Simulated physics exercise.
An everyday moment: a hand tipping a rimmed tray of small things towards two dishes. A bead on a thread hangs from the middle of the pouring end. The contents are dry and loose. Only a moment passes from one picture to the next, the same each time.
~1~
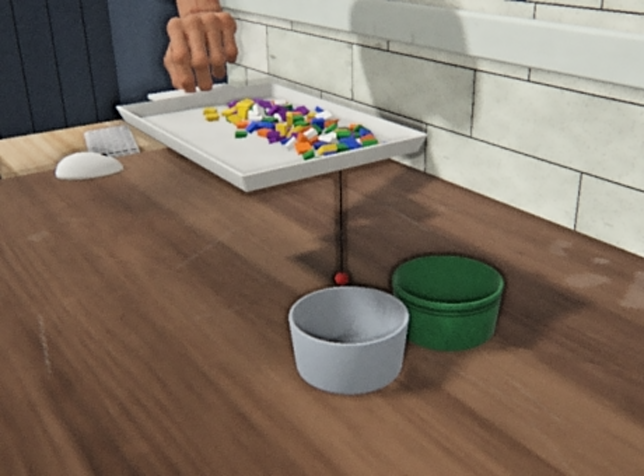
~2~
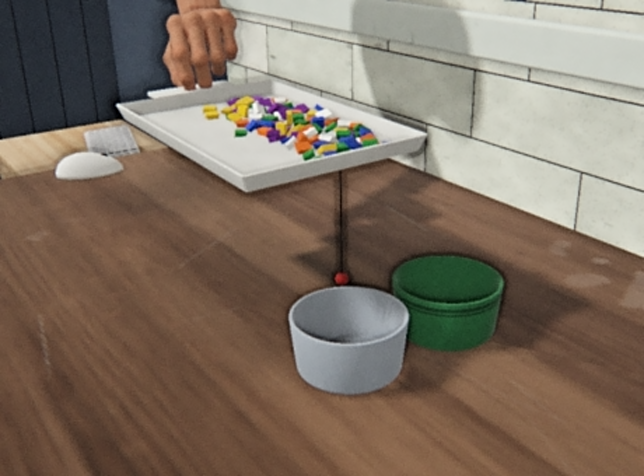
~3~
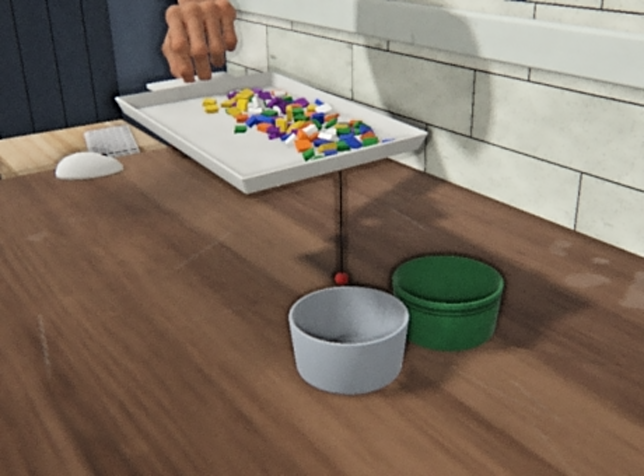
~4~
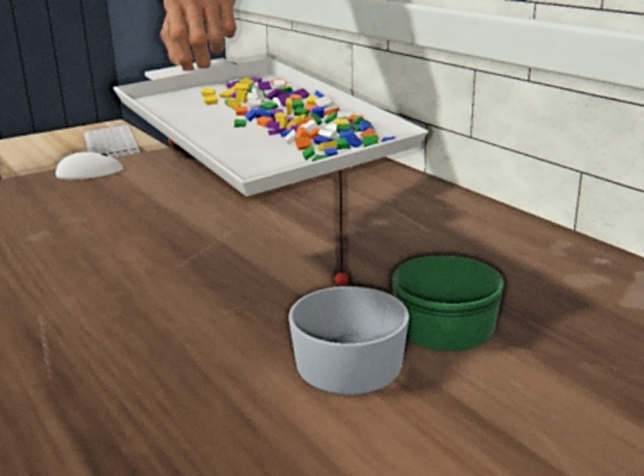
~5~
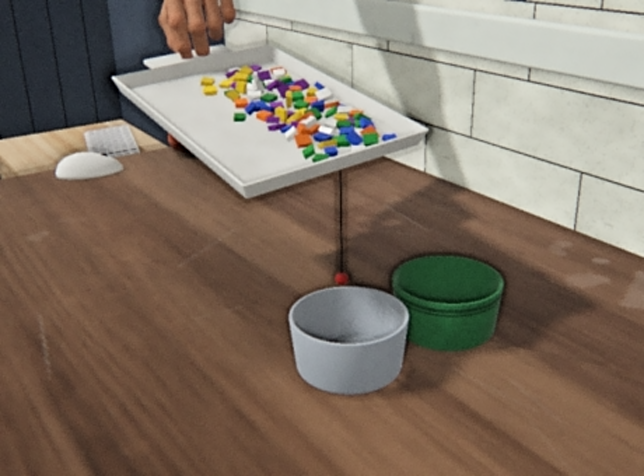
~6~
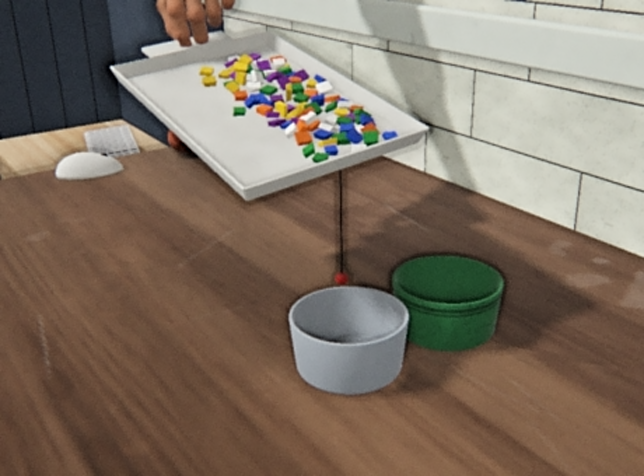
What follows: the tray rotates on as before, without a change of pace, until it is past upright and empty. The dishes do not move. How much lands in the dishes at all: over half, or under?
Together they catch under half.
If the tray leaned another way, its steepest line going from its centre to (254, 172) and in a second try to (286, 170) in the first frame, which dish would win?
The first try: The left-hand dish. The second: The left dish.
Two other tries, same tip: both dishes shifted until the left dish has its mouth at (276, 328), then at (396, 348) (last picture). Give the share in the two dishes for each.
The first gives 90 %, the second 0 %.
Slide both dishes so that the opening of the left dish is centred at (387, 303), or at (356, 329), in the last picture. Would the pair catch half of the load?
The first try: Not half. The second: Under half.
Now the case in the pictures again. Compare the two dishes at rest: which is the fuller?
It is left.
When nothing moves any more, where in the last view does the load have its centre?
At about (280, 384).
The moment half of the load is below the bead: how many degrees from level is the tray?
Roughly 90°.
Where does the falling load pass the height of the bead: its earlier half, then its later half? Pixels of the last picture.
First near (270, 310), later near (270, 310).
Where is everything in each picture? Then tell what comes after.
In the first frame, corners of the pouring end (246, 172) and (418, 134), level; middle of the load (290, 120), mosaic tiles; left dish (384, 361); right dish (484, 320); bead on its thread (342, 279).
In the second frame, corners of the pouring end (246, 173) and (418, 134), level; middle of the load (290, 119).
In the third frame, corners of the pouring end (246, 175) and (418, 132), tipped barely, lowest at the left corner; middle of the load (290, 114).
In the fourth frame, corners of the pouring end (246, 178) and (418, 130), tipped a little, lowest at the left corner; middle of the load (289, 107).
In the fifth frame, corners of the pouring end (246, 181) and (419, 129), tipped a little, lowest at the left corner; middle of the load (289, 100).
In the sixth frame, corners of the pouring end (246, 183) and (419, 127), tipped a little, lowest at the left corner; middle of the load (289, 93); left dish (384, 361); right dish (484, 320).
Just after the last frame, tray tipped steeply; the larger part on the tray; about a tenth in the air.
A moment on, tray tipped right over; roughly a quarter on the tray; about a tenth in the left dish; roughly half outside both; roughly a quarter in the air.
Further on, tray tipped past a quarter turn; roughly a third in the left dish; roughly two thirds outside both.
When it is over, tray tipped past a quarter turn; roughly a third in the left dish; not one in the right dish; roughly two thirds outside both.
